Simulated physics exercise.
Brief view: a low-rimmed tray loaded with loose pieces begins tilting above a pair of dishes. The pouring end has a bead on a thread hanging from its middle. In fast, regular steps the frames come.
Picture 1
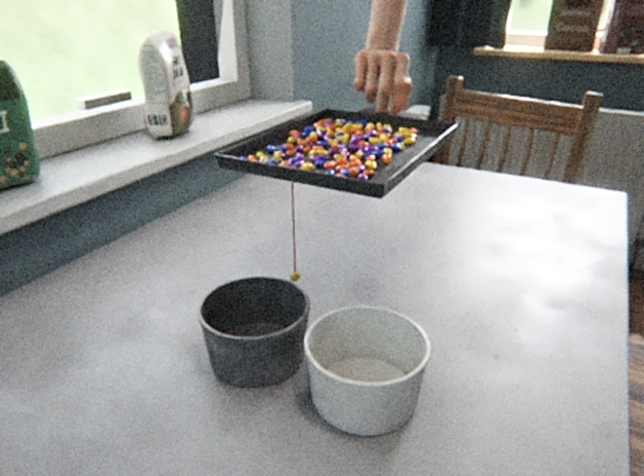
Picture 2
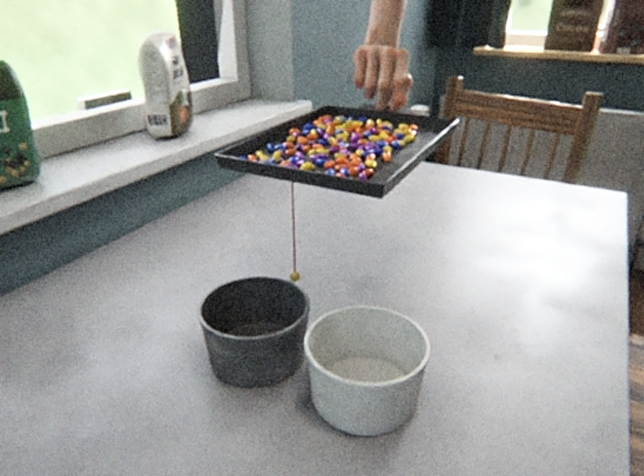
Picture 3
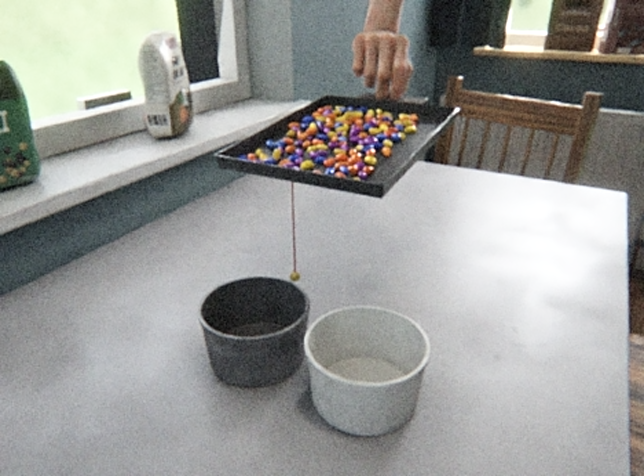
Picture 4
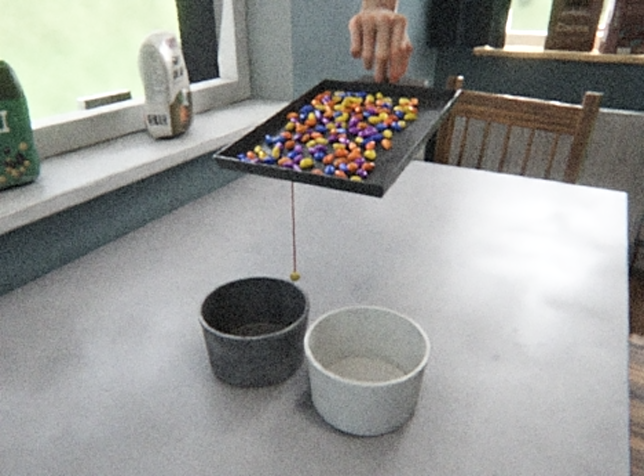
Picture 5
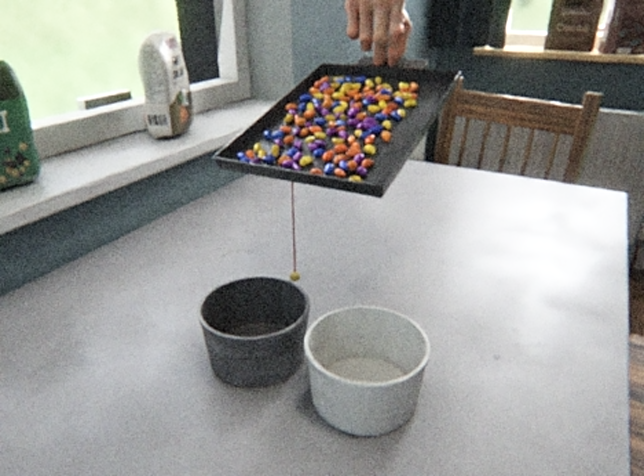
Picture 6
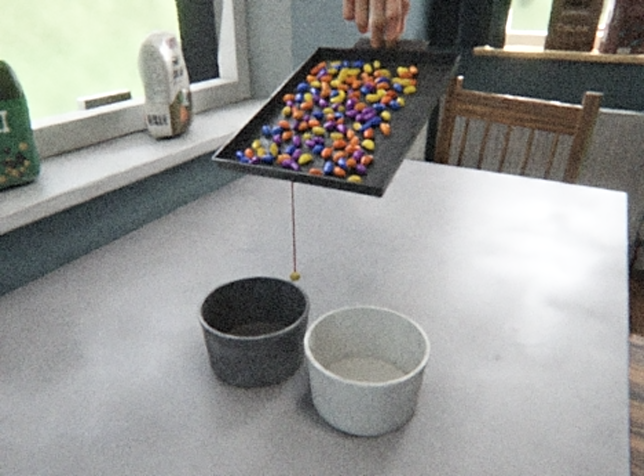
A hand raising the far end of a black tray of colourful jelly beans, tilting it above dark and pale dishes.
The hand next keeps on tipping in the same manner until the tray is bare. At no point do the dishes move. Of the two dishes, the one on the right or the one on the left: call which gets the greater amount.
I call it for the one on the left.
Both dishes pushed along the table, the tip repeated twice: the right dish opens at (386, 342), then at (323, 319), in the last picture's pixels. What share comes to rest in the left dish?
It would be roughly 60 per cent, followed by roughly 50 per cent.
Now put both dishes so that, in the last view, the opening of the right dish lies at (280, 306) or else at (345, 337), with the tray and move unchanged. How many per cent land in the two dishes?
70 per cent, then 90 per cent.
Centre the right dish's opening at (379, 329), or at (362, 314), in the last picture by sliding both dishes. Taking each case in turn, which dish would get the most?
At the first spot the left-side one comes out ahead, at the second spot the left-side one.
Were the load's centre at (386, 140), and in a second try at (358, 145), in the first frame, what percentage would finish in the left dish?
Around 50 percent the first time, around 60 percent the second.
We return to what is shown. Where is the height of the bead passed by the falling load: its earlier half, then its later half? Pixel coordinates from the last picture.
It passes near (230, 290) first and then near (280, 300).
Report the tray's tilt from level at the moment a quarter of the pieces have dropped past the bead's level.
It is at around 105 degrees by then.
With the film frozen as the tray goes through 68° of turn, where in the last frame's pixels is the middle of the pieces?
I'd put it at about (287, 135).
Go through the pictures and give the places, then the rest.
Corners of the pouring end (219, 154) and (382, 183), level; middle of the load (346, 144), jelly beans; left dish (223, 356); right dish (340, 402); bead on its thread (295, 276), in the first picture.
Corners of the pouring end (219, 154) and (382, 183), level; middle of the load (345, 142), in the second picture.
Corners of the pouring end (218, 154) and (382, 183), tipped barely, level across its low end; middle of the load (345, 136), in the third picture.
Corners of the pouring end (217, 155) and (381, 183), tipped a little, level across its low end; middle of the load (345, 127), in the fourth picture.
Corners of the pouring end (217, 156) and (380, 184), tipped clearly, level across its low end; middle of the load (343, 118), in the fifth picture.
Corners of the pouring end (216, 157) and (380, 184), tipped clearly, level across its low end; middle of the load (341, 110); left dish (223, 356); right dish (340, 402), in the sixth picture.
Just after the last frame, tray tipped steeply; almost all on the tray; just a few in the air.
A moment on, tray tipped past a quarter turn; roughly a third on the tray; just a few in the right dish; roughly a quarter in the left dish; about a tenth outside both; roughly a third in the air.
Further on, tray tipped past a quarter turn; about a tenth in the right dish; roughly two thirds in the left dish; roughly a quarter outside both.
When it is over, tray tipped past a quarter turn; about a tenth in the right dish; roughly two thirds in the left dish; roughly a quarter outside both.
